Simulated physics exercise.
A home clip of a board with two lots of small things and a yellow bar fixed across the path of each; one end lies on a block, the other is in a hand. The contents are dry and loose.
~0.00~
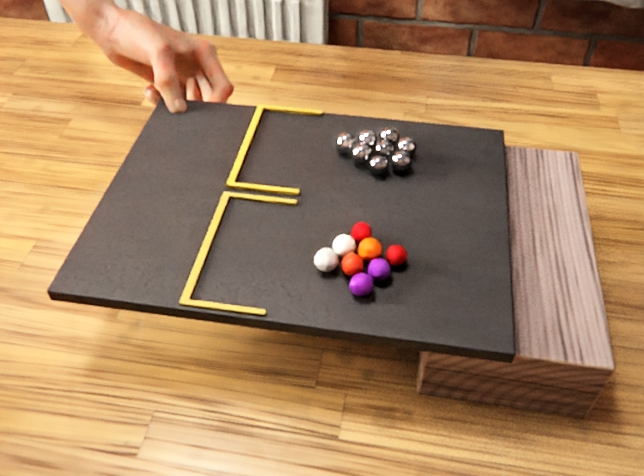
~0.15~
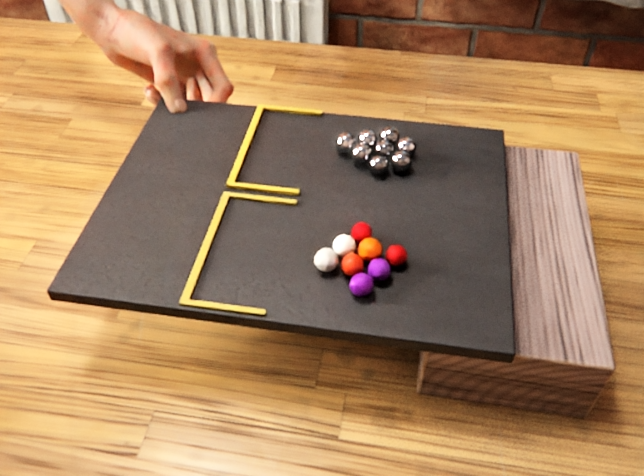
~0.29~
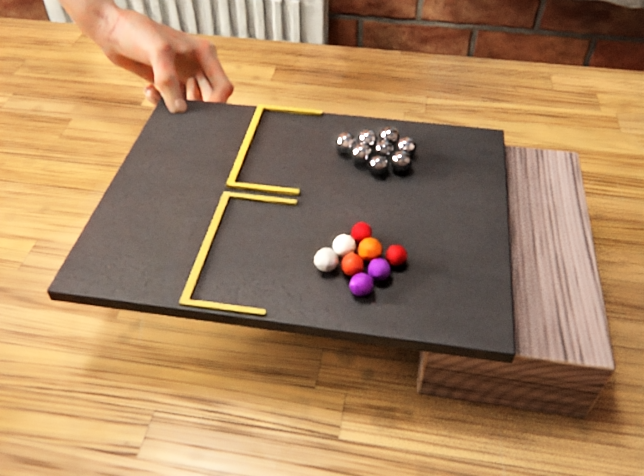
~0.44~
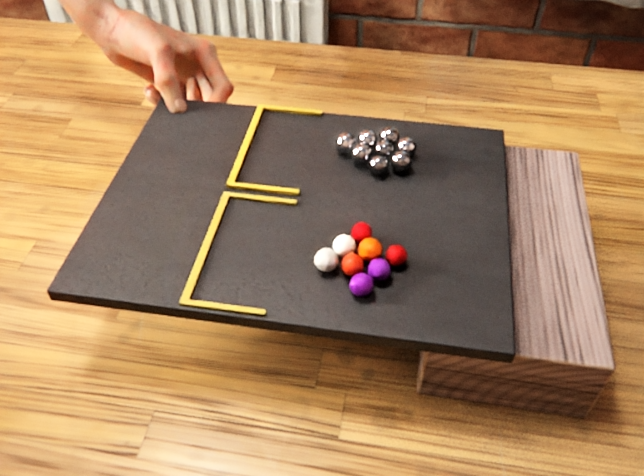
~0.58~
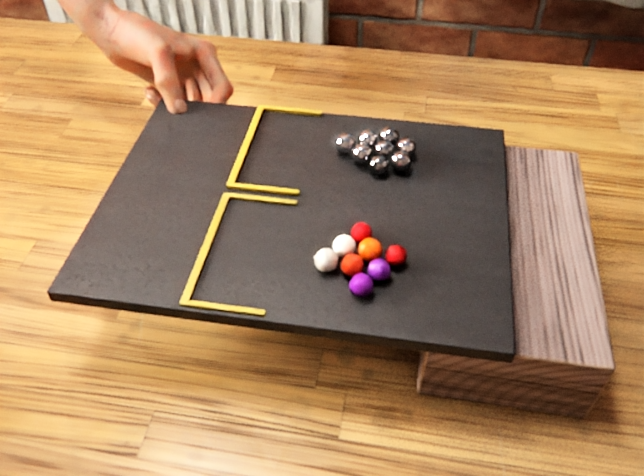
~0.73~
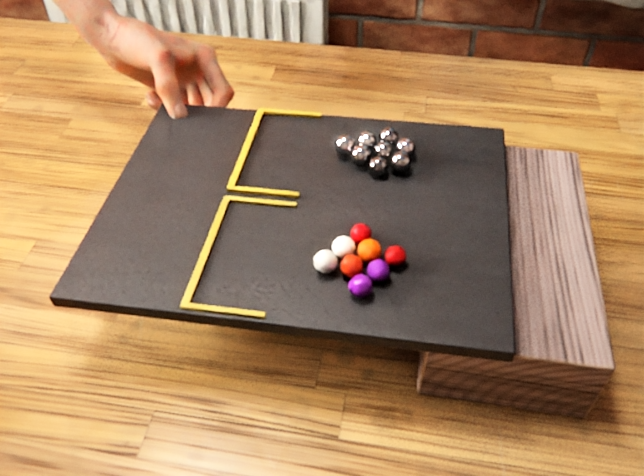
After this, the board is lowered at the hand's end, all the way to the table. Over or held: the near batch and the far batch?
Here the near batch passes the strip, and the far batch passes the strip.
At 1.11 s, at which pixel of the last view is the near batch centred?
Near (335, 263).
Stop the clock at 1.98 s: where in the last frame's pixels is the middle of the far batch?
Roughly at (25, 168).
By 1.11 s, board sloping at 8°; near batch on its way down; far batch on its way down.
By 1.51 s, board sloping at 14°; near batch the larger part past its bar; far batch roughly half past its bar.
By 1.98 s, board resting at 15°; near batch every one past its bar; far batch every one past its bar.
When it is over (3.2 s), board resting at 15°; near batch every one past its bar; far batch every one past its bar.
